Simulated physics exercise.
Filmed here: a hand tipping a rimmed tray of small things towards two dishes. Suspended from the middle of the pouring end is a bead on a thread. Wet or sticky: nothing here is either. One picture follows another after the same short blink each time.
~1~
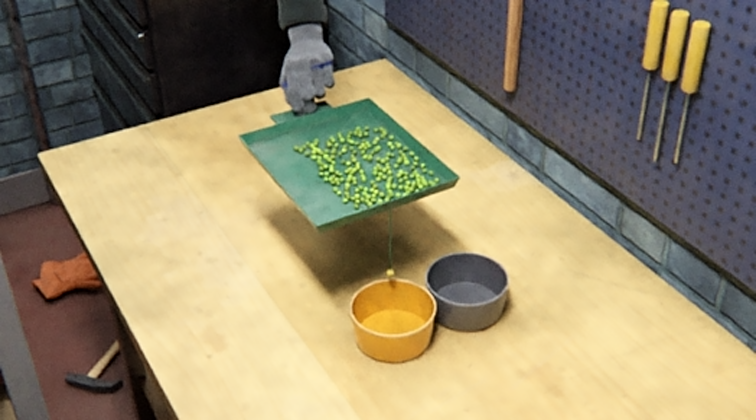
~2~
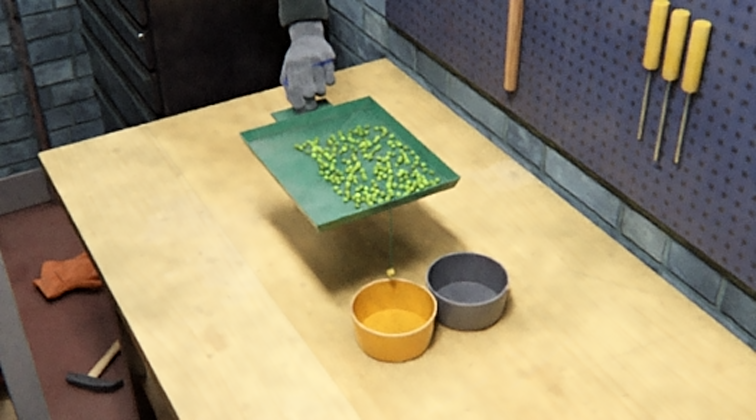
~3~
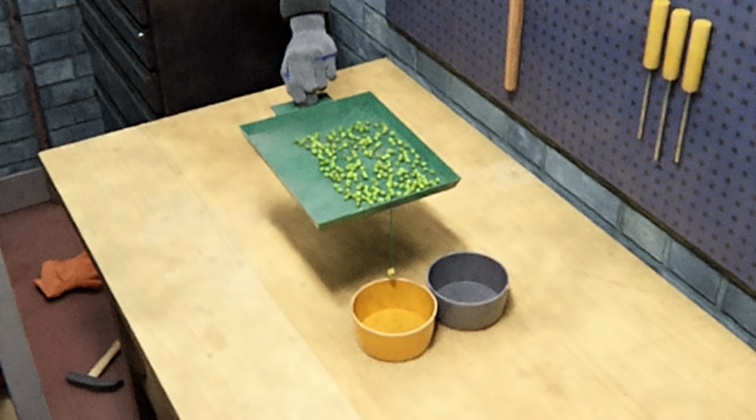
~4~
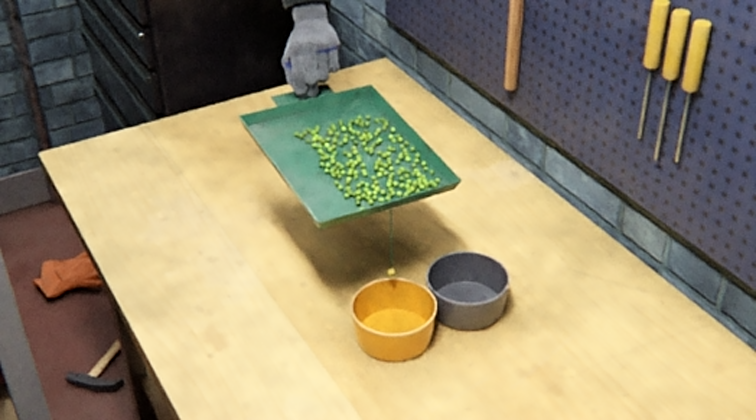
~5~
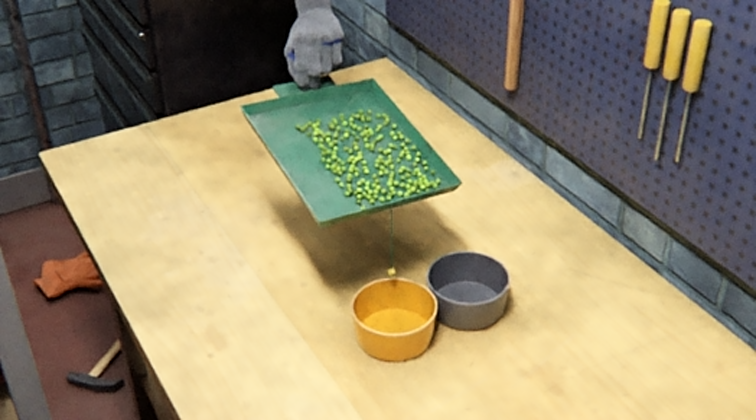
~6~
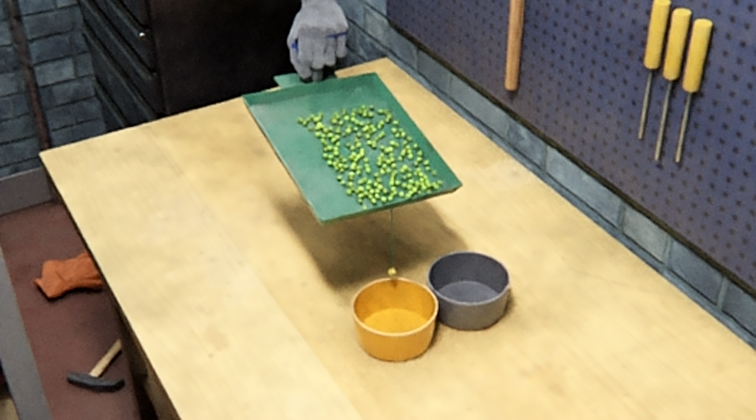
The footage shows a gloved hand holding a green tray of small green peas above an orange dish and a grey dish, slowly raising the handle end and tilting the tray slightly towards its right front corner.
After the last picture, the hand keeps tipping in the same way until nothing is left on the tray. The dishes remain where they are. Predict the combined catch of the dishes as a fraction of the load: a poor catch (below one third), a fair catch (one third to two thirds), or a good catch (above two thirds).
A good catch.
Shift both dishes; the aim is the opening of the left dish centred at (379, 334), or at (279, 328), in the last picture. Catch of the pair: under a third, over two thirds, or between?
Taking the tries in order: Below one third and under a third.
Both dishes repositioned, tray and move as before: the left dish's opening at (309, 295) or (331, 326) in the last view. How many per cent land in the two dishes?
Roughly 0 % and 10 %.
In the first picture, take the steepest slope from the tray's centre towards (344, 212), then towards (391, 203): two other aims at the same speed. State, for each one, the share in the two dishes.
First heading roughly 10 %, second roughly 100 %.
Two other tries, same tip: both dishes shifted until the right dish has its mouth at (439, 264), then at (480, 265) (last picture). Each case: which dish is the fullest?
The rightmost dish, then the rightmost dish.
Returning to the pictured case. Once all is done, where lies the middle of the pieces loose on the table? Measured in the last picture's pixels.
I'd put the middle at roughly (443, 262).
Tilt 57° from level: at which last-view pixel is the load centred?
Look about (423, 181) in the last picture.
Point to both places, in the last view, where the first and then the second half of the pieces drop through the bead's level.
Near (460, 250) and later near (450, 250).
Just after the last frame, tray tipped steeply; almost all on the tray; just a few in the right dish; just a few in the air.
A moment on, tray tipped right over; roughly a quarter on the tray; roughly half in the right dish; roughly a quarter in the air.
Further on, tray tipped past a quarter turn; just a few in the left dish; almost all in the right dish; about a tenth outside both.
When it is over, tray tipped past a quarter turn; just a few in the left dish; almost all in the right dish; about a tenth outside both.
